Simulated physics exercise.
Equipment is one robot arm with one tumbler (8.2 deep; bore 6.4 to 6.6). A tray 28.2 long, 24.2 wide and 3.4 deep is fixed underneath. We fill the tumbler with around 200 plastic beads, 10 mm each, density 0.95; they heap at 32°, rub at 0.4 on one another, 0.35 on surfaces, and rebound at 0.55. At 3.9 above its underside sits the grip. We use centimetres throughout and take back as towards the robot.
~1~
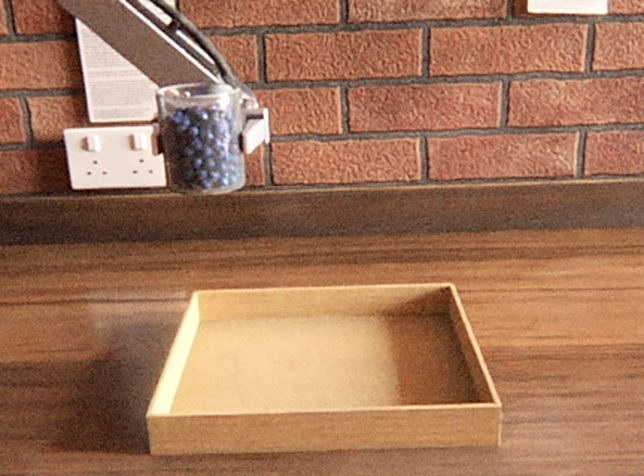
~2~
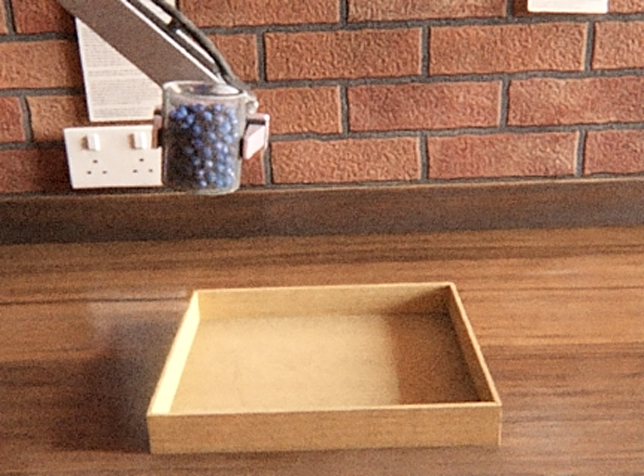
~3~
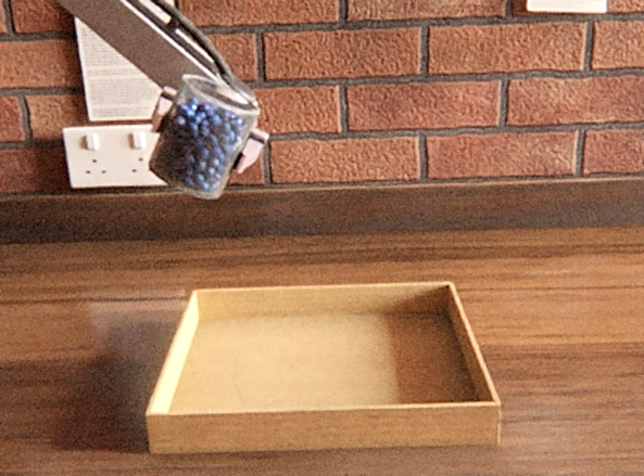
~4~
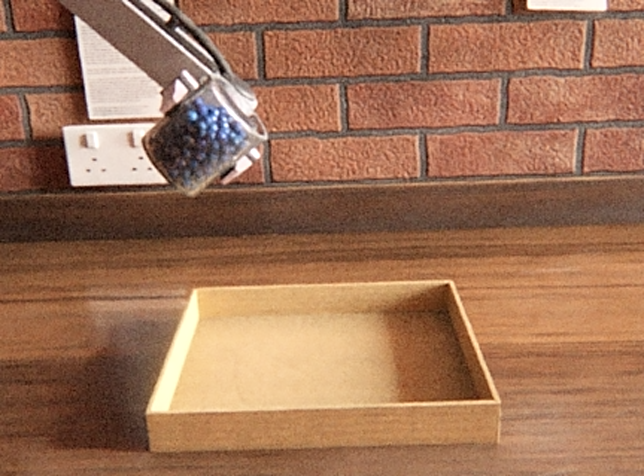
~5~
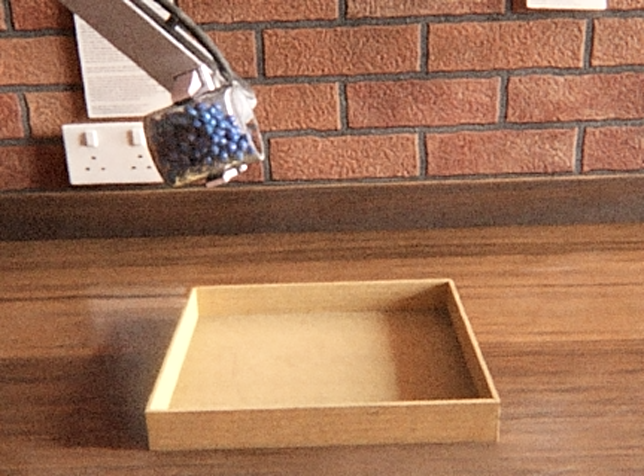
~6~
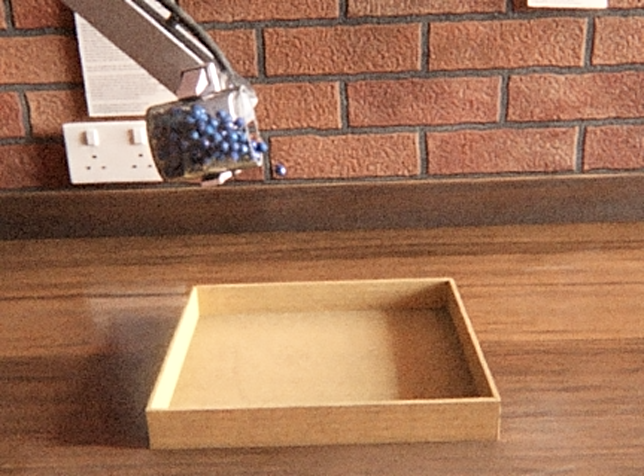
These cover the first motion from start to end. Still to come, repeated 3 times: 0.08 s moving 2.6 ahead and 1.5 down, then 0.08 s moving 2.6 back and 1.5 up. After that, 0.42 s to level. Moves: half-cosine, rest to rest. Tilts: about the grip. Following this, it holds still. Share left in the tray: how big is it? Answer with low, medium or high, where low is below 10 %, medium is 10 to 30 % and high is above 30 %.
High.
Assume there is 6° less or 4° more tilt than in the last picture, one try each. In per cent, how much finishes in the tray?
First try near 35 %, second near 50 %.
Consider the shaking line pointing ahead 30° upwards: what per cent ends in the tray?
Some 85 in a hundred.
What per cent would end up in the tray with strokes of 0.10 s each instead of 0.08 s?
Around 45 percent.
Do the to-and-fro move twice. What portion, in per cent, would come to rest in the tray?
In that case it would be roughly 35 per cent.
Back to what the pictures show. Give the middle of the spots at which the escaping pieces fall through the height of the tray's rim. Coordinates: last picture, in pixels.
Around (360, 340).
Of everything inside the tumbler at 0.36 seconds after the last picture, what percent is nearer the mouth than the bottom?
Around 40 percent.
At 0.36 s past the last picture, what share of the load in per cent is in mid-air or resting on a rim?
Roughly 7 percent.
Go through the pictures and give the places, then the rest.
The first frame shows tumbler middle at (202, 140), level; upper third of the load around (202, 127), from x 170 to 235, top at y 110; 197 in the tumbler.
The second frame shows tumbler middle at (202, 139), tilted 8° forward; upper third of the load around (201, 127), from x 170 to 235, top at y 115.
The third frame shows tumbler middle at (202, 139), tilted 28° forward; upper third of the load around (198, 128), from x 160 to 235, top at y 105.
The fourth frame shows tumbler middle at (203, 138), tilted 52° forward; upper third of the load around (196, 126), from x 155 to 240, top at y 105.
The fifth frame shows tumbler middle at (203, 137), tilted 72° forward; upper third of the load around (194, 125), from x 155 to 250, top at y 105.
The sixth frame shows tumbler middle at (204, 136), tilted 80° forward; upper third of the load around (189, 124), from x 155 to 280, top at y 110; 196 in the tumbler, 1 in flight or on a rim.
Then, 0.36 s after the last picture, tilted 80° forward, highest piece 24 above the table; 137 in the tumbler, 47 in the tray, 13 in flight or on a rim.
Then, 0.72 s after the last picture, tilted 31° forward, highest piece 26 above the table; 104 in the tumbler, 83 in the tray, 6 on the table or floor, 4 in flight or on a rim.
Then, 1.10 s after the last picture, level, highest piece 25 above the table; 104 in the tumbler, 87 in the tray, 6 on the table or floor.
Then, 2.15 s after the last picture, level, highest piece 25 above the table; 104 in the tumbler, 87 in the tray, 6 on the table or floor.
Final count, 104 in the tumbler, 87 in the tray, 6 on the table or floor. That is 44 % in the tray.
